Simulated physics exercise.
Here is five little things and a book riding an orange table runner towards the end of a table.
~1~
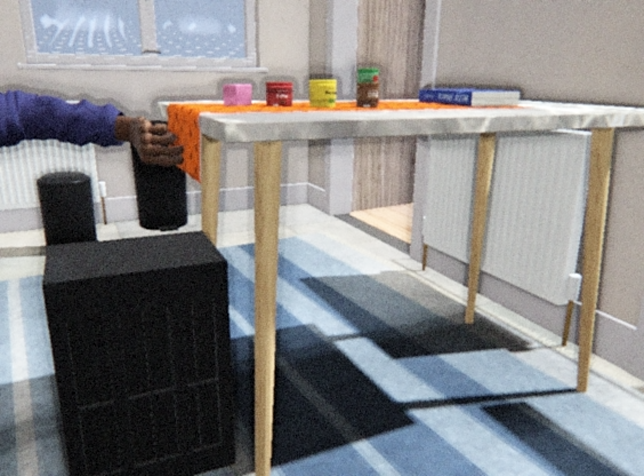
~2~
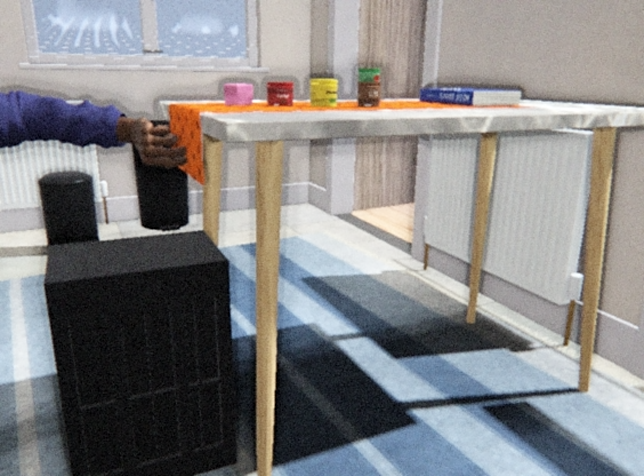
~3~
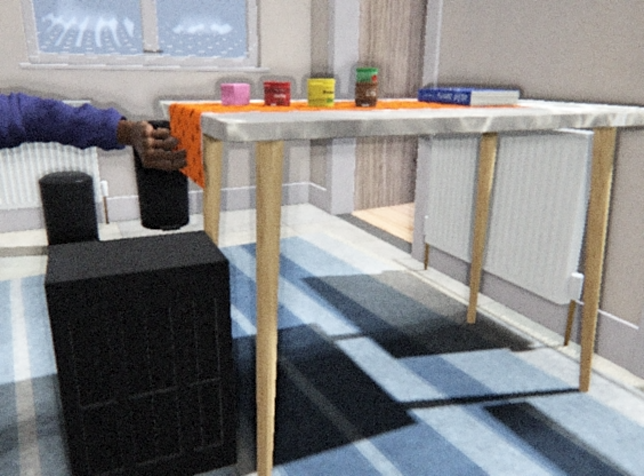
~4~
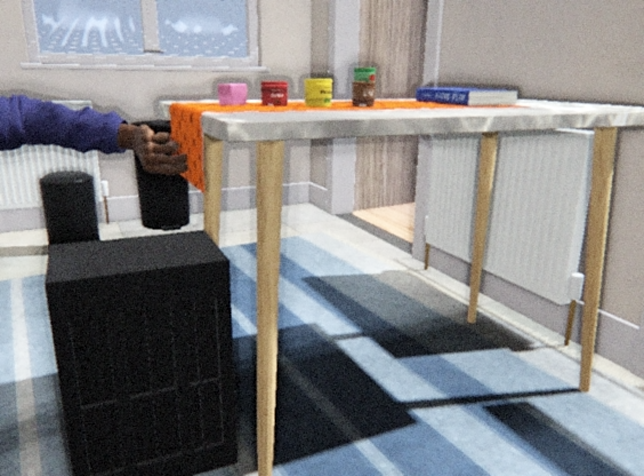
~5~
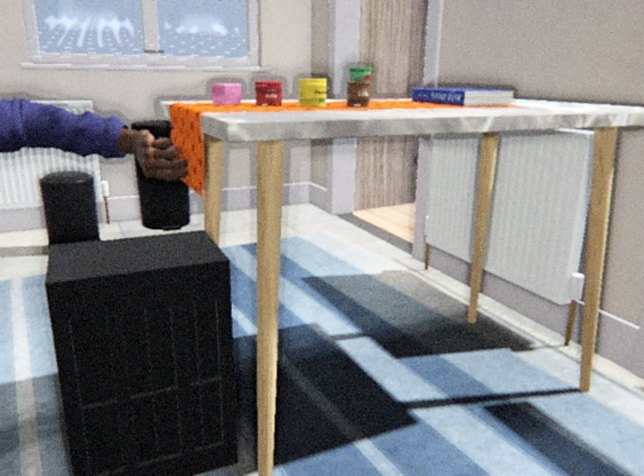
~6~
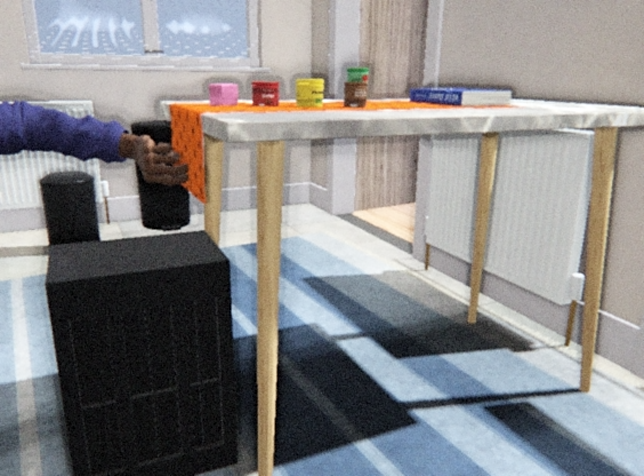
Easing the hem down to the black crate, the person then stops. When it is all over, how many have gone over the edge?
By the end, one has gone over.
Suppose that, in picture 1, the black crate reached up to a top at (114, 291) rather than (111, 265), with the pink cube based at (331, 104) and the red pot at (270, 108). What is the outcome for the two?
The pink cube stays aboard, and the red pot does not stay aboard.
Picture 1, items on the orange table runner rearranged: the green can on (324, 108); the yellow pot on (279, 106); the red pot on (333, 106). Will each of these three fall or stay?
Here's the result: The green can remains in place, the yellow pot remains in place and the red pot remains in place.
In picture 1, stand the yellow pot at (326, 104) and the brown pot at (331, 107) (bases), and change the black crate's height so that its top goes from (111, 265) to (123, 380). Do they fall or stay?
The yellow pot is lost, the brown pot is lost.
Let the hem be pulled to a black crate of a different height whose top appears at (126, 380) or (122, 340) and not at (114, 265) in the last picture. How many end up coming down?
The first gives 4, the second 3.
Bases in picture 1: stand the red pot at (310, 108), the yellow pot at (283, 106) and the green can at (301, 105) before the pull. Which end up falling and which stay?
Fate of the red pot: It stays; fate of the yellow pot: It stays; fate of the green can: It stays.
Early on, hem near (189, 216); all still up.
Midway, hem on the crate; pink cube gone.
Finally, hem on the crate; pink cube gone. It carries off one.
